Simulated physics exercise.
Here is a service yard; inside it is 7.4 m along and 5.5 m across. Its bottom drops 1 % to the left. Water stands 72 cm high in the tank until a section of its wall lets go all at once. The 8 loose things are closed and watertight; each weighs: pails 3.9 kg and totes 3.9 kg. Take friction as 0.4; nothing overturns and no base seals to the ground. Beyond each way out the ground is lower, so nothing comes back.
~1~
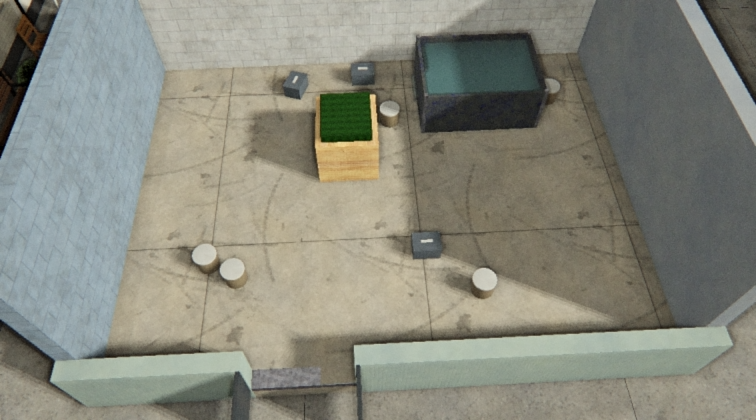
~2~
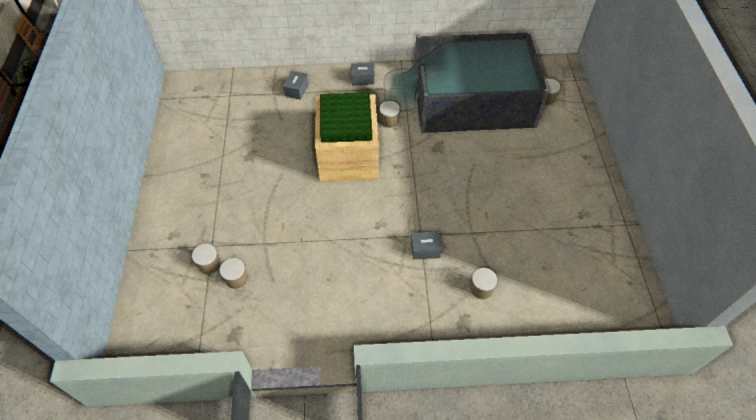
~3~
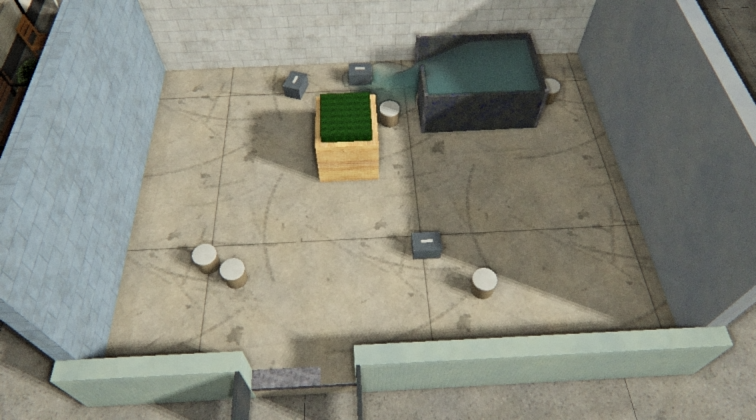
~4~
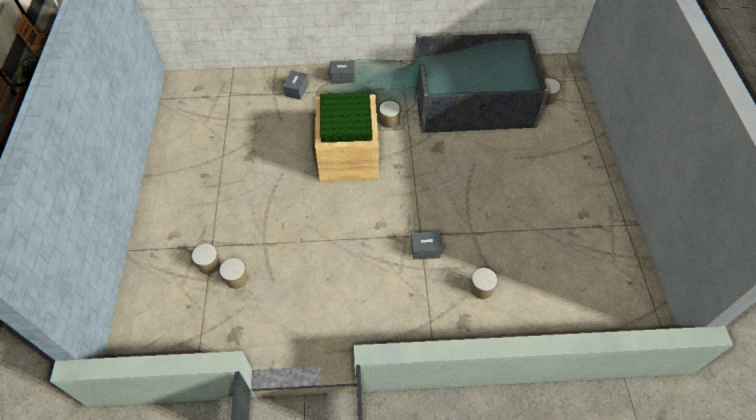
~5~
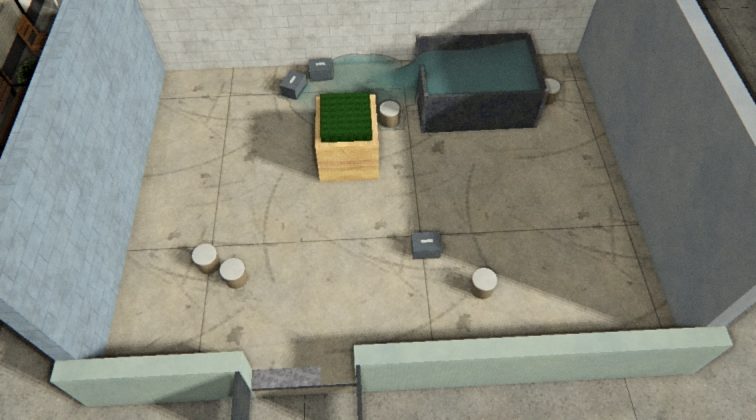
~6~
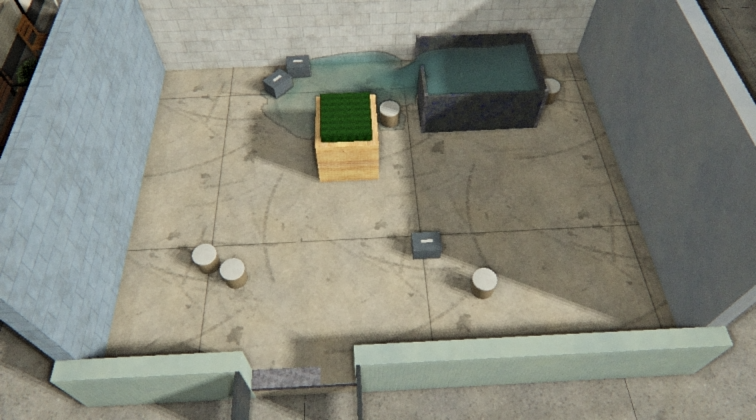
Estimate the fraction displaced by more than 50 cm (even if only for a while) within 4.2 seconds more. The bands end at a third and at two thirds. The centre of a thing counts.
Share: One to two thirds.
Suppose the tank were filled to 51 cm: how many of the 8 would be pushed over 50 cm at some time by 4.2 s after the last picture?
Then 2.
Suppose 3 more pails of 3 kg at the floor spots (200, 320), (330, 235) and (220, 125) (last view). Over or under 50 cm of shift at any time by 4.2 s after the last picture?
In that order: Over, short of it, over.
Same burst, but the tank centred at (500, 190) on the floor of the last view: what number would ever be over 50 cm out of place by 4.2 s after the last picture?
Then 5.
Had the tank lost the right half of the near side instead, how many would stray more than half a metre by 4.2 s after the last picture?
In that case 2 of them.
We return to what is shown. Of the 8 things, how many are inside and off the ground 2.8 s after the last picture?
At that moment 2.
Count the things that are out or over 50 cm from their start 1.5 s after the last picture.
2 of them.
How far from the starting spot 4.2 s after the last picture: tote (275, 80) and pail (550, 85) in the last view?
In that order: 250 cm, 0 cm.
Then, 0.4 s after the last picture 2 of 8 are over 50 cm from their spots; 1 afloat.
Then, 1.5 s after the last picture 2 of 8 are over 50 cm from their spots; 2 afloat.
Then, 2.8 s after the last picture 2 of 8 are over 50 cm from their spots; 2 afloat.
Then, 4.2 s after the last picture 4 of 8 are over 50 cm from their spots, and 4 have been at some point; 3 afloat.
